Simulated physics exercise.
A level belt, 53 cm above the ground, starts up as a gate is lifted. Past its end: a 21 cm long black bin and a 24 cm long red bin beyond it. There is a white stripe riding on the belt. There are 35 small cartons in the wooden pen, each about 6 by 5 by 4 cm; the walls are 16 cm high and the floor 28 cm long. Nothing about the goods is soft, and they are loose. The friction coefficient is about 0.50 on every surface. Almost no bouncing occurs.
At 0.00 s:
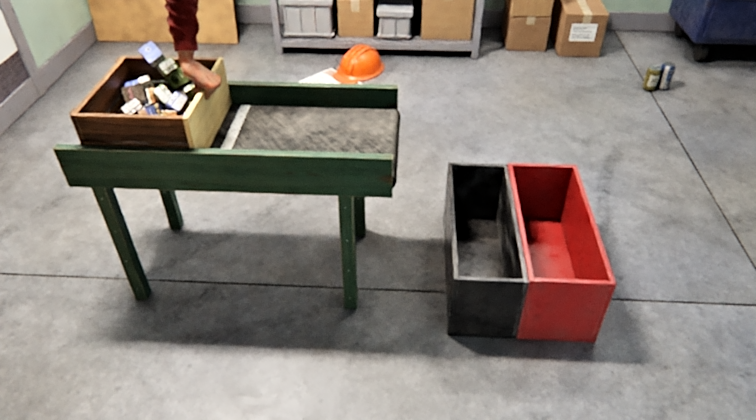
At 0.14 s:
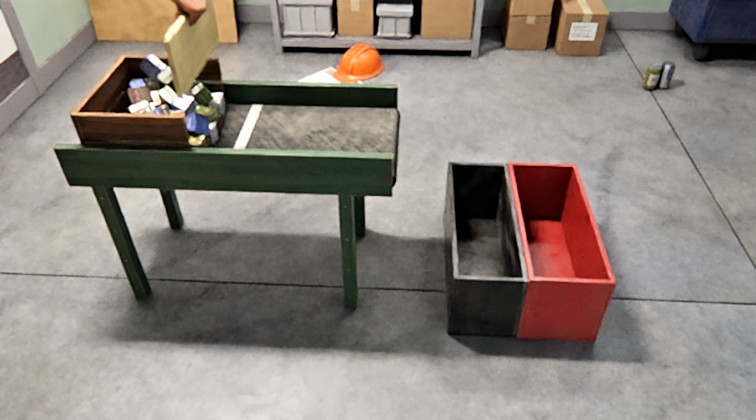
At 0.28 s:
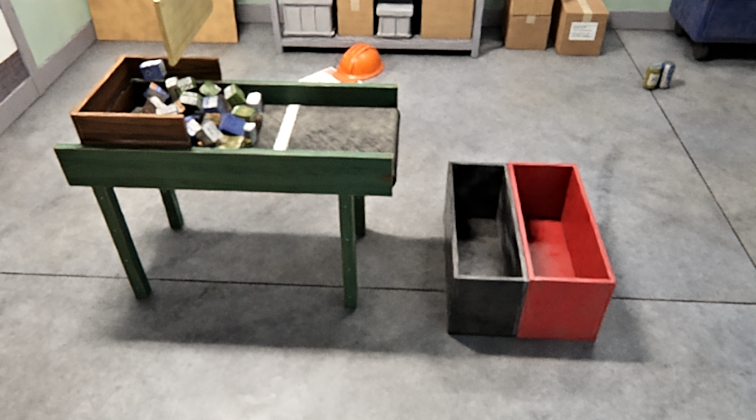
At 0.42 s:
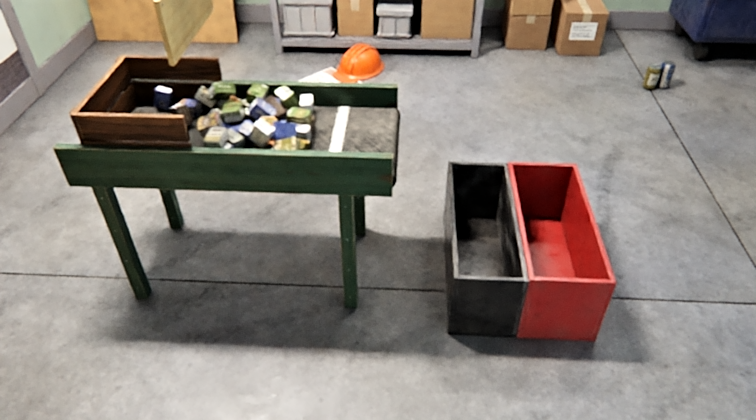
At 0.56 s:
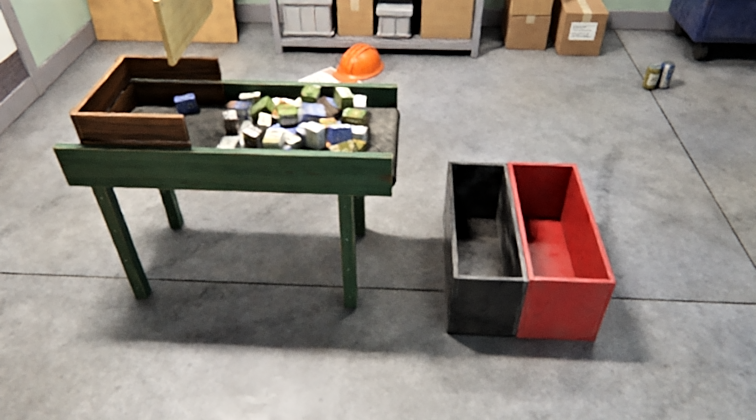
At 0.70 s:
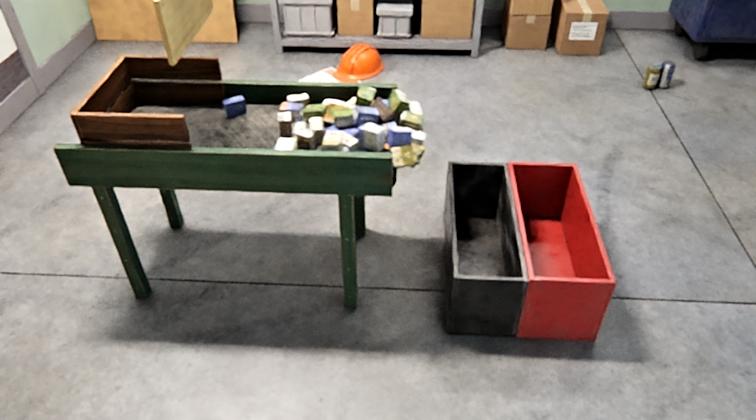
In this clip, a hand lifts the gate of a wooden pen on a green-framed belt, and small loose cartons ride rightward behind a white stripe, bunching at the belt's right end near black and red bins.
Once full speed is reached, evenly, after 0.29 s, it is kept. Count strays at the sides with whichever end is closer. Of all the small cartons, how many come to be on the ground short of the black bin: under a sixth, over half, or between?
Not even a sixth of the load lands on the ground short of the black bin.
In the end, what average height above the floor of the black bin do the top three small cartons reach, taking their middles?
That is close to 14 centimetres.
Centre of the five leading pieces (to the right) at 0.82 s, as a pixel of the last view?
Roughly at (460, 166).
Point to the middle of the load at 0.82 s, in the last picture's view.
Centre: About (408, 131).
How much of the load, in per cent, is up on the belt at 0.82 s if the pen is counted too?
Around 45 %.
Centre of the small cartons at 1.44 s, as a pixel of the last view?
The middle lies near (489, 256).
After 0.82 s, 16 on the belt and 19 in the air.
After 0.97 s, 8 in the black bin, 5 on the belt and 22 in the air.
After 1.17 s, 29 in the black bin, 1 in the red bin and 5 in the air.
When it is over (at 1.44 s), 34 in the black bin and 1 in the red bin. Asked share, 0 of 35, 0 per cent.
